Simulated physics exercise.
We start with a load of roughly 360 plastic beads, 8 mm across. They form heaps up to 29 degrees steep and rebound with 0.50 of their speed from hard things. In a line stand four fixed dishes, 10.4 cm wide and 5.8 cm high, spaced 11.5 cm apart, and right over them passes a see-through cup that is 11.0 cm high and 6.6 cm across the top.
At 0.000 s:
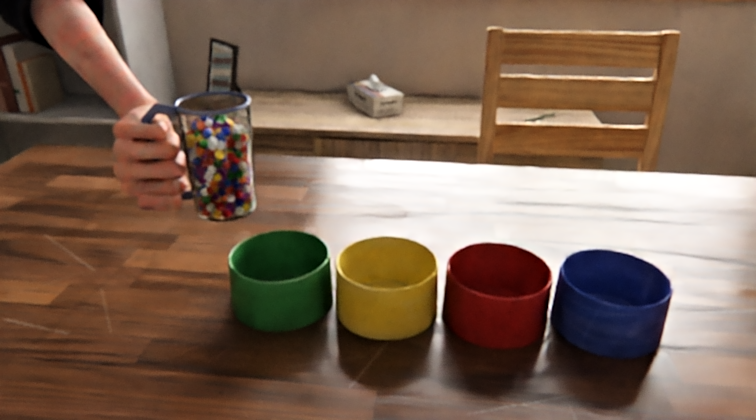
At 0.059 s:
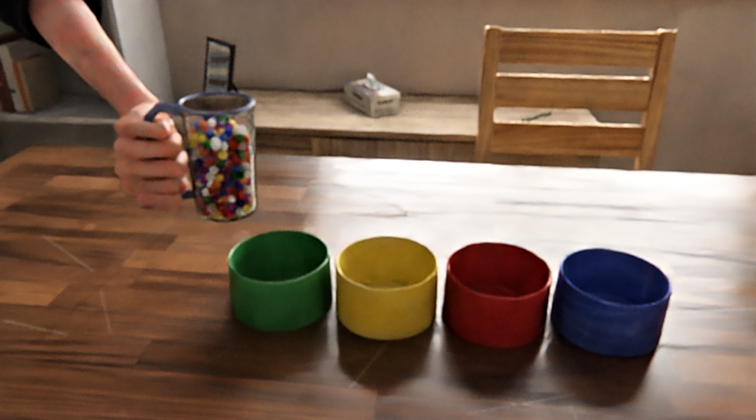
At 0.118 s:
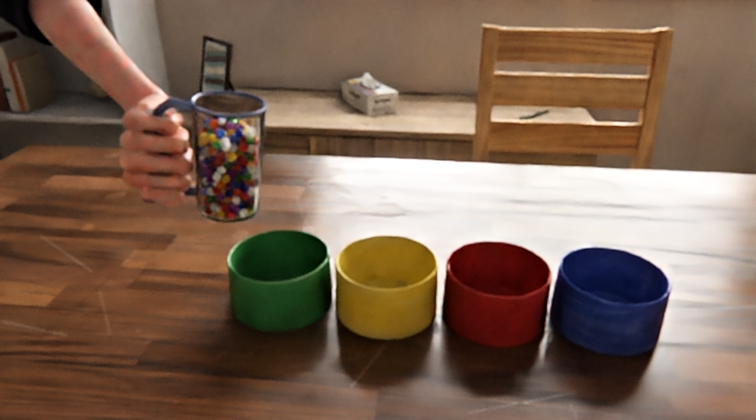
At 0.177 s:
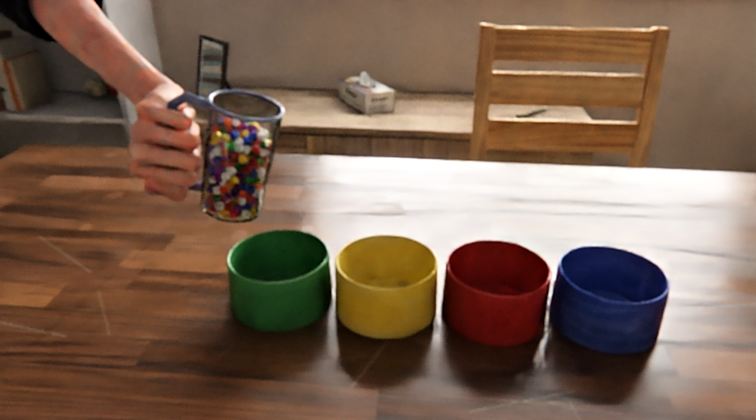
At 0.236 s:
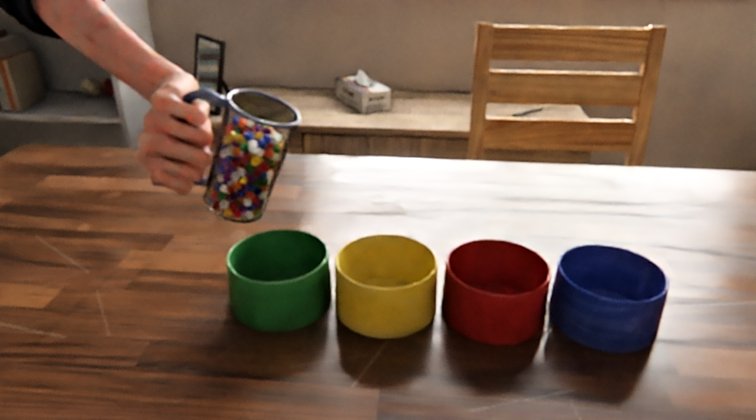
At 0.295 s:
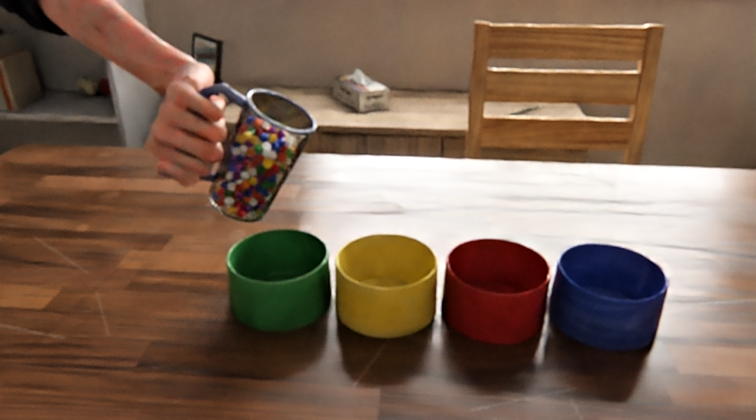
We see a hand holding a clear cup of multicoloured beads above a wooden table with green, yellow, red and blue dishes in a row; the hand moves the cup slightly right while tilting it toward the right.
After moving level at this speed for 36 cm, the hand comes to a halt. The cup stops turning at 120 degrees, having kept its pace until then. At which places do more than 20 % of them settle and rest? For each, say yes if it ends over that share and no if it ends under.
Red dish: Holds more than a fifth. Blue dish: Holds at most a fifth. Green dish: Holds at most a fifth. Yellow dish: Holds at most a fifth. Counter: Holds at most a fifth.
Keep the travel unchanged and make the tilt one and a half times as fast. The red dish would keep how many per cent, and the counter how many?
The red dish would get 60 and the counter 10.
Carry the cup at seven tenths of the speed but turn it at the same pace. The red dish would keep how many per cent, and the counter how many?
Red 40, counter 20.
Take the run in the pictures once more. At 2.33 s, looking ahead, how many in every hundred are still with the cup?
Some 0 %.
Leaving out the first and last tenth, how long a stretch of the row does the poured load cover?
It spans roughly 6 centimetres along the row.
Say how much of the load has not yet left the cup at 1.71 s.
Roughly 0 per cent, I'd say.
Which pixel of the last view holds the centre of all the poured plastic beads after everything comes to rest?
Near (503, 295).
After 1.14 s, tilt 120 degrees; cup holds 55 %, red 35 %.
After 1.71 s, tilt 120 degrees; cup holds 0 %, red 95 %.
After 2.33 s, tilt 120 degrees; cup holds 0 %, red 95 %.
At rest (2.6 s), red 95 %, blue 0 %, green 0 %, yellow 0 %, counter 5 %.
